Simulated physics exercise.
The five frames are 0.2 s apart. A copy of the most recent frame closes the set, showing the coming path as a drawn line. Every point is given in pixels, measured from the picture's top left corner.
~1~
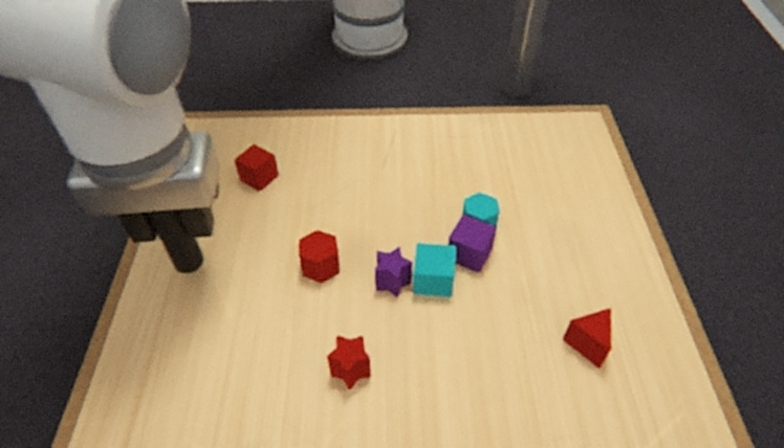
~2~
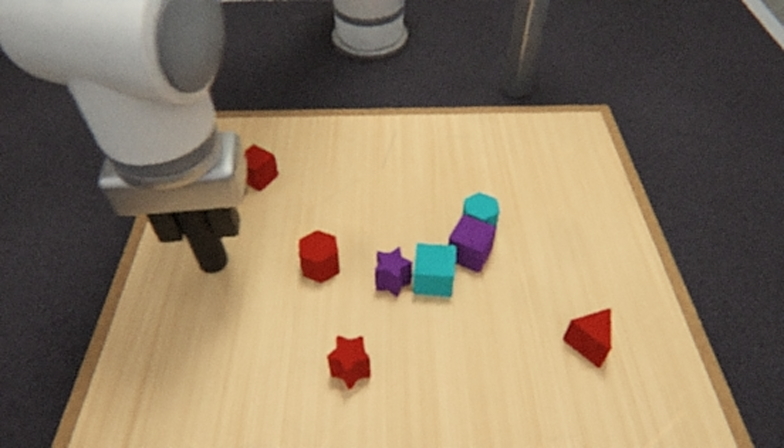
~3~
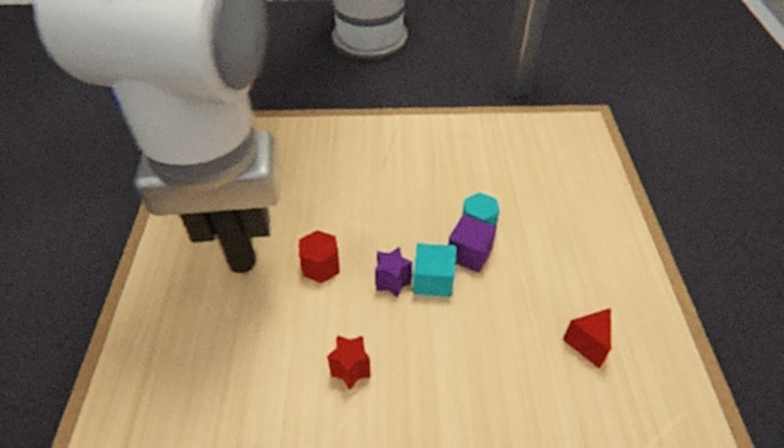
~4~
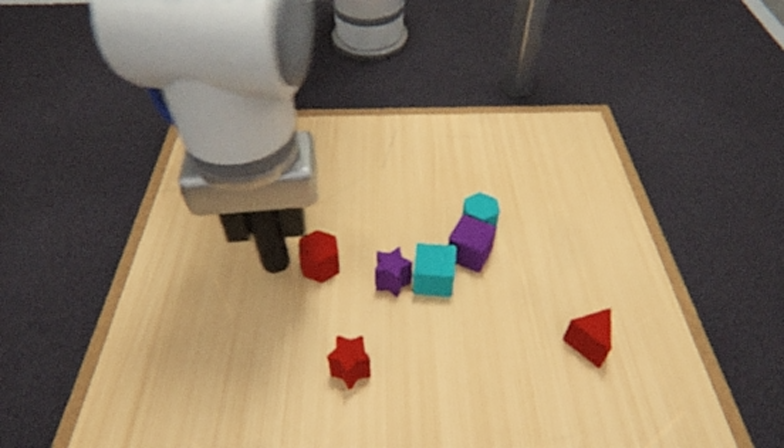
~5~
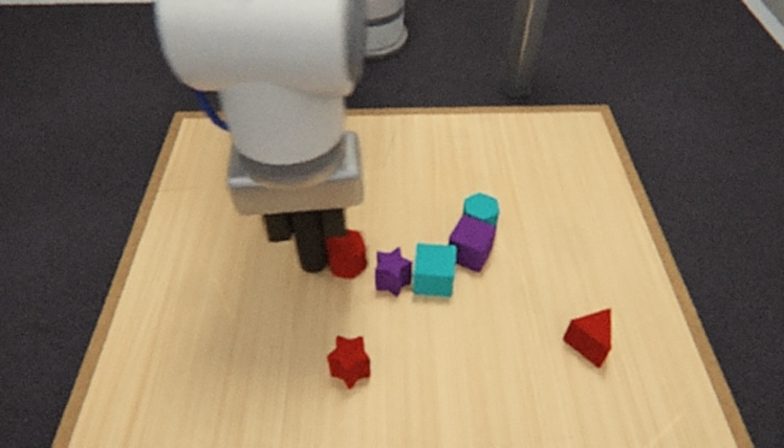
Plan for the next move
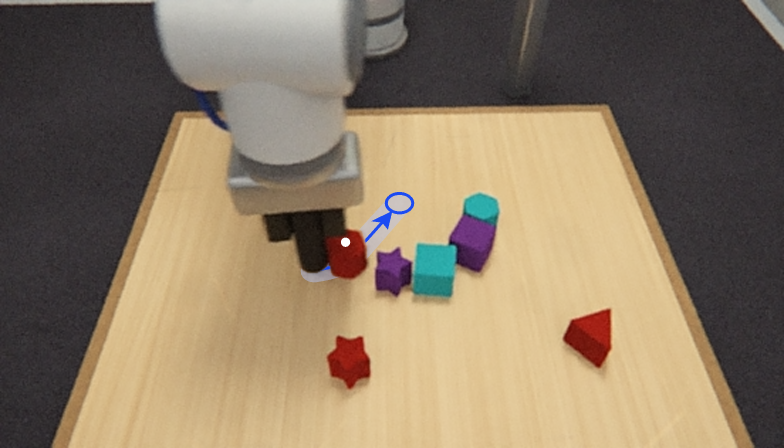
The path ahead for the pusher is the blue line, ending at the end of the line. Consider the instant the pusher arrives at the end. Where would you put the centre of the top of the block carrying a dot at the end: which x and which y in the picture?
Close to (397, 228).
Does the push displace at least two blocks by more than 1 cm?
My answer is no.
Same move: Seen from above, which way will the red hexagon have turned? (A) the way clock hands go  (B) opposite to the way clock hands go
My answer is option A.
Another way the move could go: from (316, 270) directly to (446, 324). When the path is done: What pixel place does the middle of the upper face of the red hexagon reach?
That would be at about pixel (367, 239).
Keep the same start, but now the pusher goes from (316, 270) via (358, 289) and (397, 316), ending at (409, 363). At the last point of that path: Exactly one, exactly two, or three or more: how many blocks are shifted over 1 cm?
I expect just one block to be moved by more than 1 cm.
The drawn path runs from (316, 270) through (353, 254) and (377, 228) to (400, 203); the dot is on the red hexagon.
The first path, step by step. One third of the way, pusher (353, 245); red hexagon (386, 231), turned 25° clockwise; purple star block (397, 261), turned 20° clockwise.
Two thirds of the way, pusher (377, 219); red hexagon (397, 228), turned 45° clockwise; purple star block (397, 261), turned 20° clockwise.
At the end, pusher (400, 194); red hexagon (397, 228), turned 45° clockwise; purple star block (397, 261), turned 20° clockwise; turquoise square piece not moved.
